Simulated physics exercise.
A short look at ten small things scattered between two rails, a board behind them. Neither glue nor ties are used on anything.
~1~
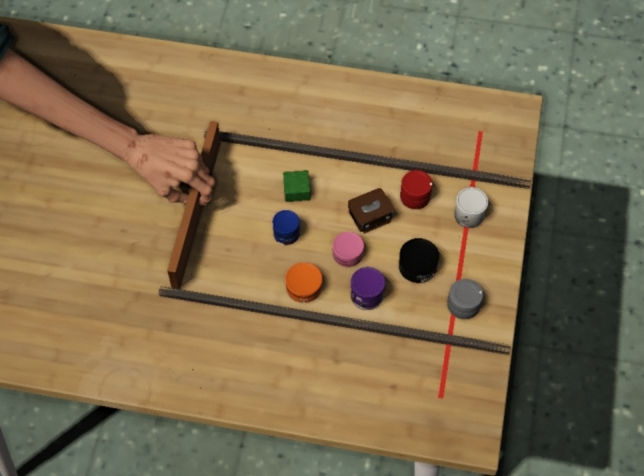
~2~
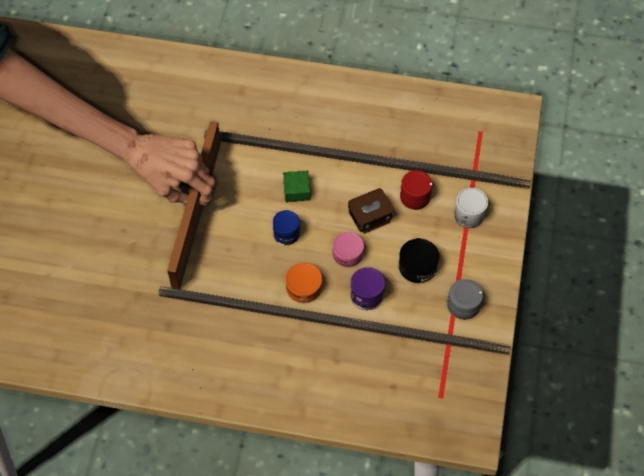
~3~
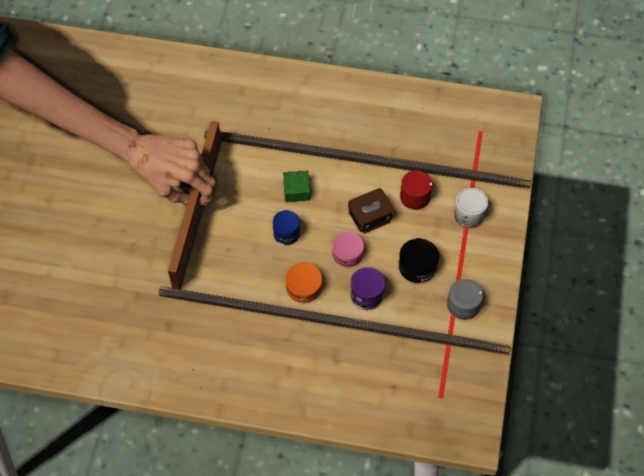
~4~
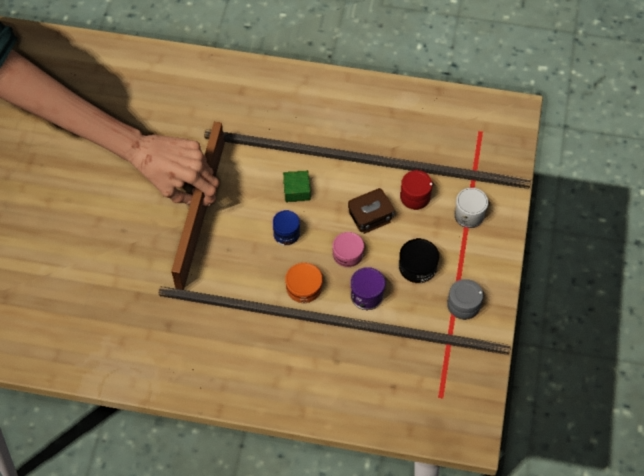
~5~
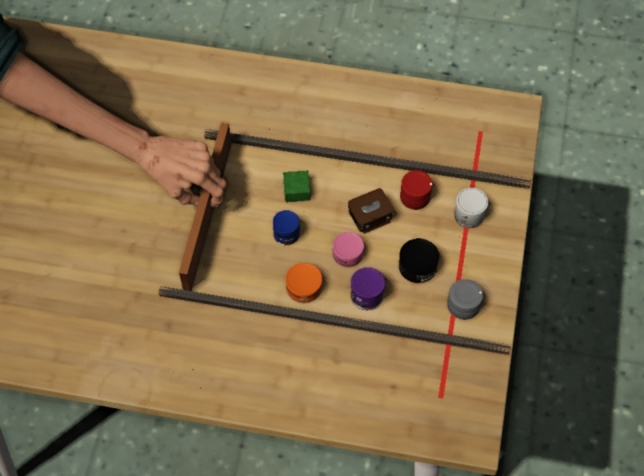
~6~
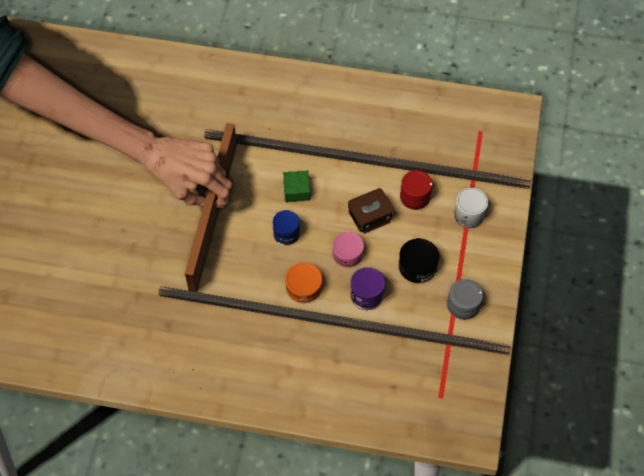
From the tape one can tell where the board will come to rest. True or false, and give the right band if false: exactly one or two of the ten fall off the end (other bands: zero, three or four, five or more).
True.
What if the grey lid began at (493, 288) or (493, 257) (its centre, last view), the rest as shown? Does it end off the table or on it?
Results in order - down; down.
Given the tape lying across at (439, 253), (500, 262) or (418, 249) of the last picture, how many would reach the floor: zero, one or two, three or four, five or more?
Going through the three places in order, the answers are zero; five or over; none at all.
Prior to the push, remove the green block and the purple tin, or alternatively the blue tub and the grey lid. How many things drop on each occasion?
You'd count 0 the first time and 0 the second time.
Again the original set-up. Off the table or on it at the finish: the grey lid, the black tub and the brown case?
Grey lid - goes, black tub - stays, brown case - stays.
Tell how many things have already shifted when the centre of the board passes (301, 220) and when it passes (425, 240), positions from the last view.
First 3 and then 10.
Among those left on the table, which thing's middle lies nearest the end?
Foremost: The purple tin.
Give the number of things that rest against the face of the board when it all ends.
Well, it touches 5.
Soon after, none off yet; grey lid at rest near (465, 299); white pot at rest near (471, 208); black tub at rest near (419, 261).
At rest, the number that fall off is one or two; fallen, grey lid.
